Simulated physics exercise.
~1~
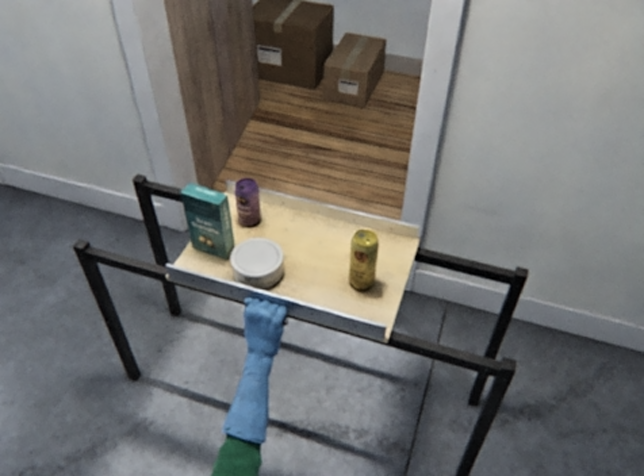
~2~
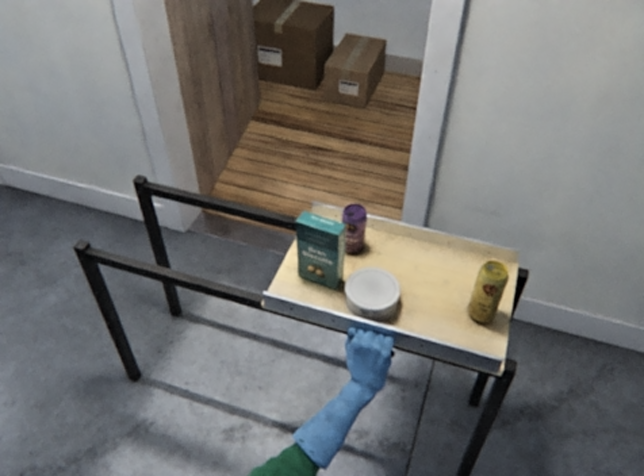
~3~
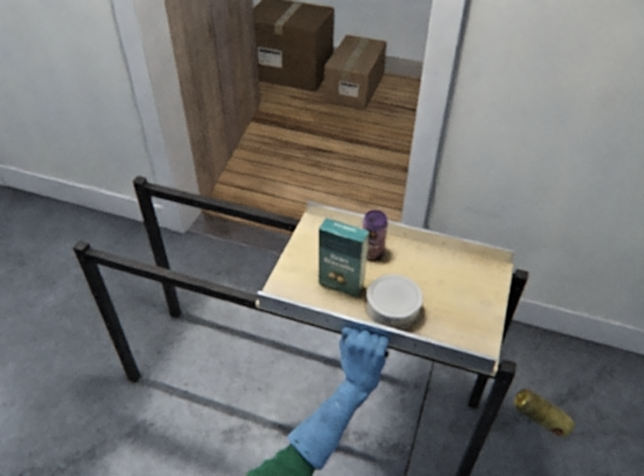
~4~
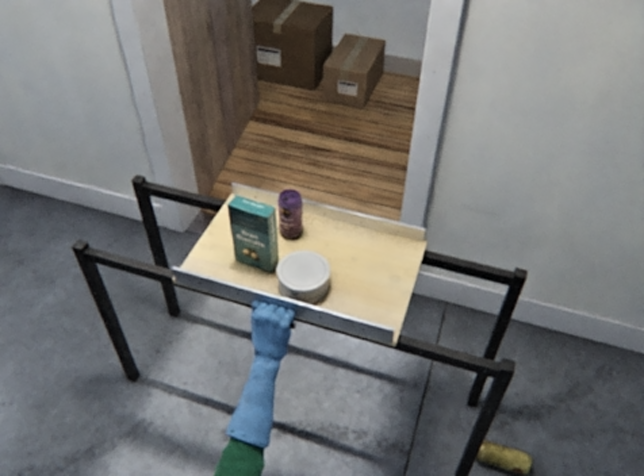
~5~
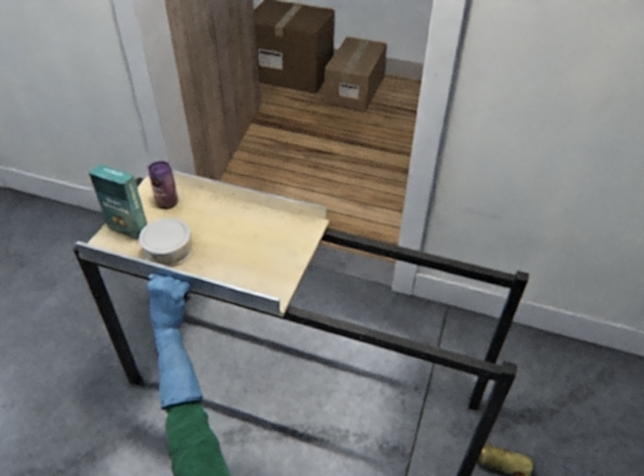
At first, a blue-gloved hand holds the front edge of a wooden tray on a dark metal frame, with a turquoise packet, a purple can, a white tub and a yellow can standing on it. The hand pushes the tray to the right, carrying everything along. At the right end the yellow can leaves the tray and lands on its side on the floor, while the others stay on. The hand then moves the tray back across to the left end. The packet and purple can finish upright beside the tub, and the yellow can lies on the floor.
